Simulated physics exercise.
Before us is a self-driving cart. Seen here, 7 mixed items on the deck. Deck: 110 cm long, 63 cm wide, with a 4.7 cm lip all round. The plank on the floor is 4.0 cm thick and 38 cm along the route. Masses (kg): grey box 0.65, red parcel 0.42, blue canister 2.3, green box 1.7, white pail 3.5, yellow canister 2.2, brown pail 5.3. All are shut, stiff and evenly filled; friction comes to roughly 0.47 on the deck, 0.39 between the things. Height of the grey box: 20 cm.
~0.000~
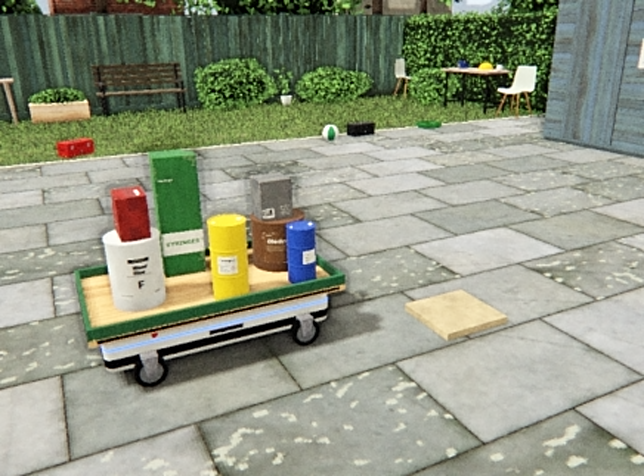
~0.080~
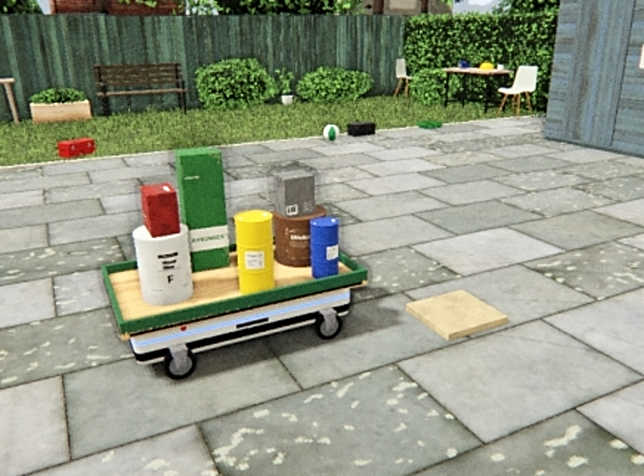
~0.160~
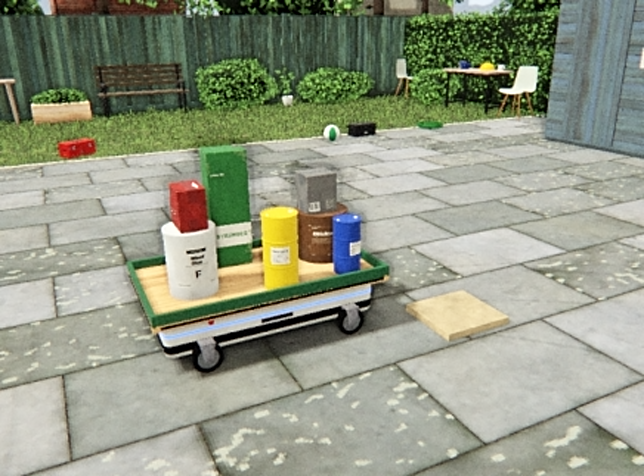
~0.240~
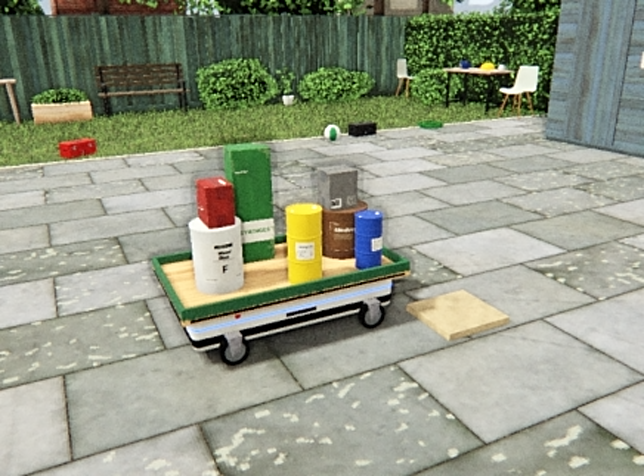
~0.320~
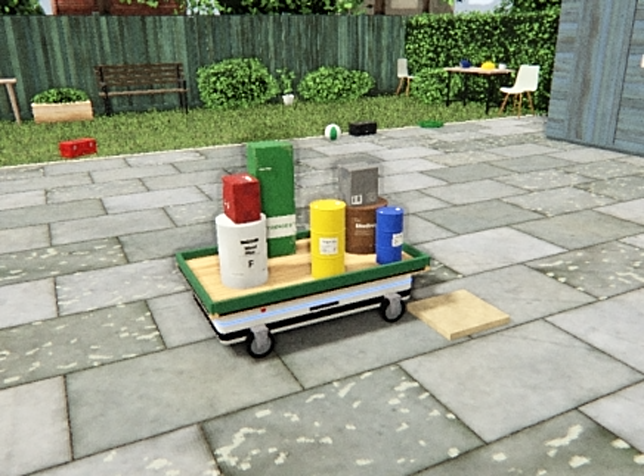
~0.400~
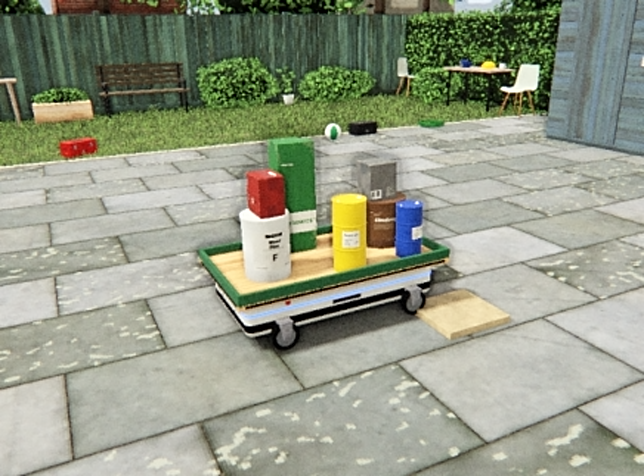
On a paved patio beside a lawn and fence, a low four-wheeled cart carrying red, green and grey boxes and white, yellow, brown and blue containers starts at the left. It rolls steadily rightward across the slabs, its load staying in place, and draws close to a flat wooden plank.
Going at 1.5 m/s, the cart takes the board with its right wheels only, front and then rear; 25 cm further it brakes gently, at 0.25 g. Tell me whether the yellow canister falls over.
The yellow canister topples.
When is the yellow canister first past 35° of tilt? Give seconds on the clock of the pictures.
At about 1.2 s.
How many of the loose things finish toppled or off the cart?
That comes to 4.
After 0.70 s, cart has run 105 cm; yellow canister leaning 13° near (417, 217); blue canister leaning 16°; grey box leaning 5°.
After 1.30 s, cart has run 195 cm; yellow canister leaning 45° near (575, 196); blue canister leaning 22°; red parcel leaning 17°.
After 1.80 s, cart has run 241 cm; blue canister now off the cart; yellow canister on its side; red parcel leaning 67°.
After 2.50 s, cart has run 243 cm, stopped; green box now off the cart; yellow canister on its side; red parcel on its side.
At rest (3.3 s), off the cart and tipped over, blue canister and green box; tipped over on the deck, red parcel and yellow canister; the other 3 in place, give or take 10 cm.
